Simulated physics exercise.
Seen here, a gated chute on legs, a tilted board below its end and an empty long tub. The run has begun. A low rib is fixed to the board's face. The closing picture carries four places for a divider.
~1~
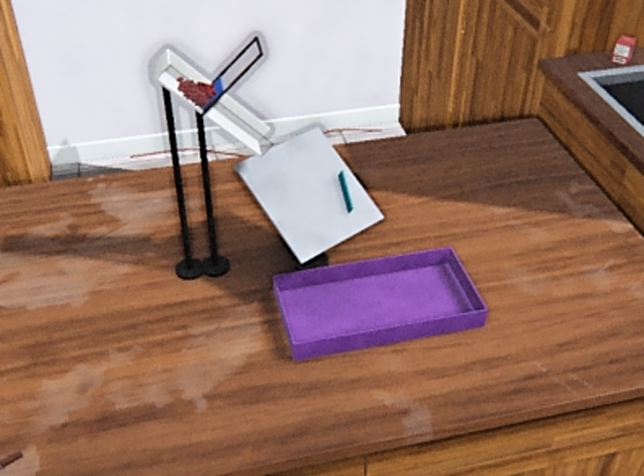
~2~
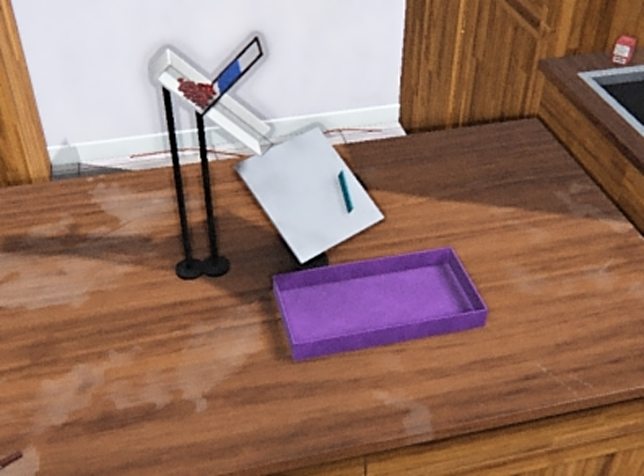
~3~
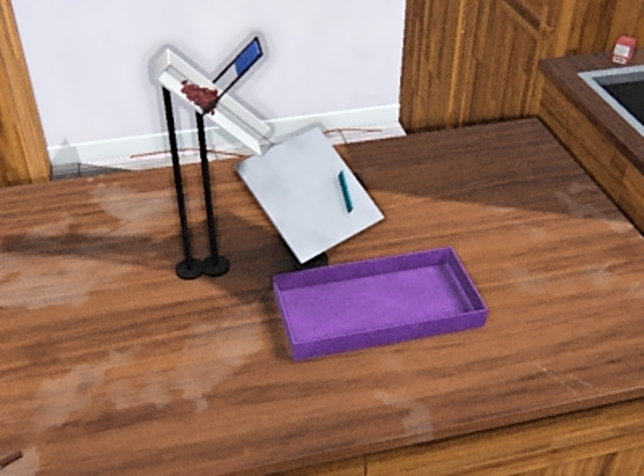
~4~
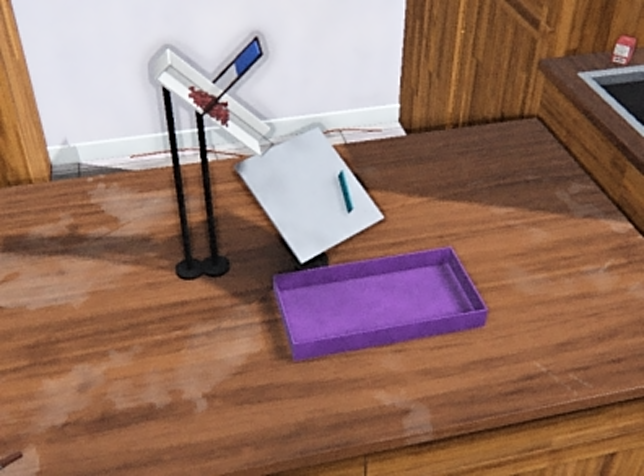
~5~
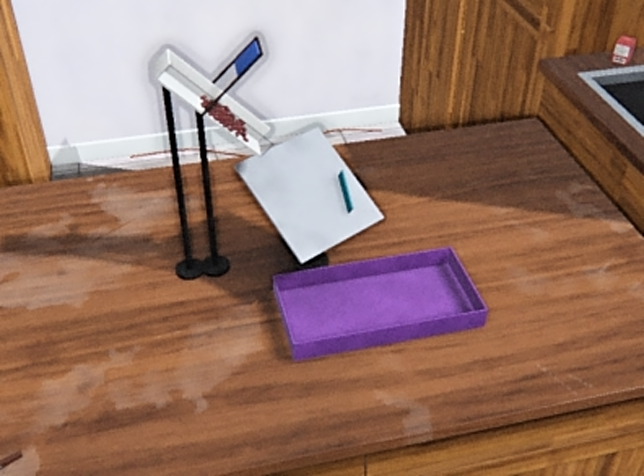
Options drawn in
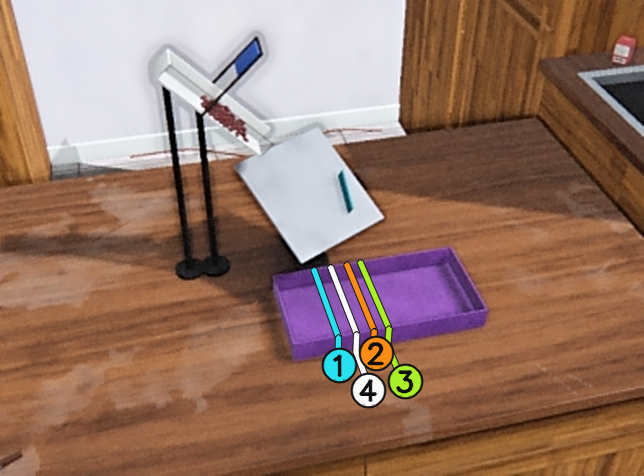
On a wooden counter, a blue gate lifted on a raised white chute above a tilted board and an empty purple tub, and a clump of dark red beans slid down the chute toward its lip.
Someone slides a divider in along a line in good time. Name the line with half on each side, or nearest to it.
Line 3 does it best.
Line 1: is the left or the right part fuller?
Right.
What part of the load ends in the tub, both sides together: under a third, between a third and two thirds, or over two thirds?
About that: Over two thirds.
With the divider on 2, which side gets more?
The right side.
On the marked copy, line 1 crosses the front rim at (338, 336); line 2 crosses the front rim at (373, 330); line 3 crosses the front rim at (388, 327); line 4 crosses the front rim at (356, 333).
If 1 is chosen, of what is caught, none on the left of the divider, all on the right.
If 2 is chosen, of what is caught, a small part on the left of the divider, nearly all on the right.
If 3 is chosen, of what is caught, about half on the left of the divider, about half on the right.
If 4 is chosen, of what is caught, a stray few on the left of the divider, nearly all on the right.
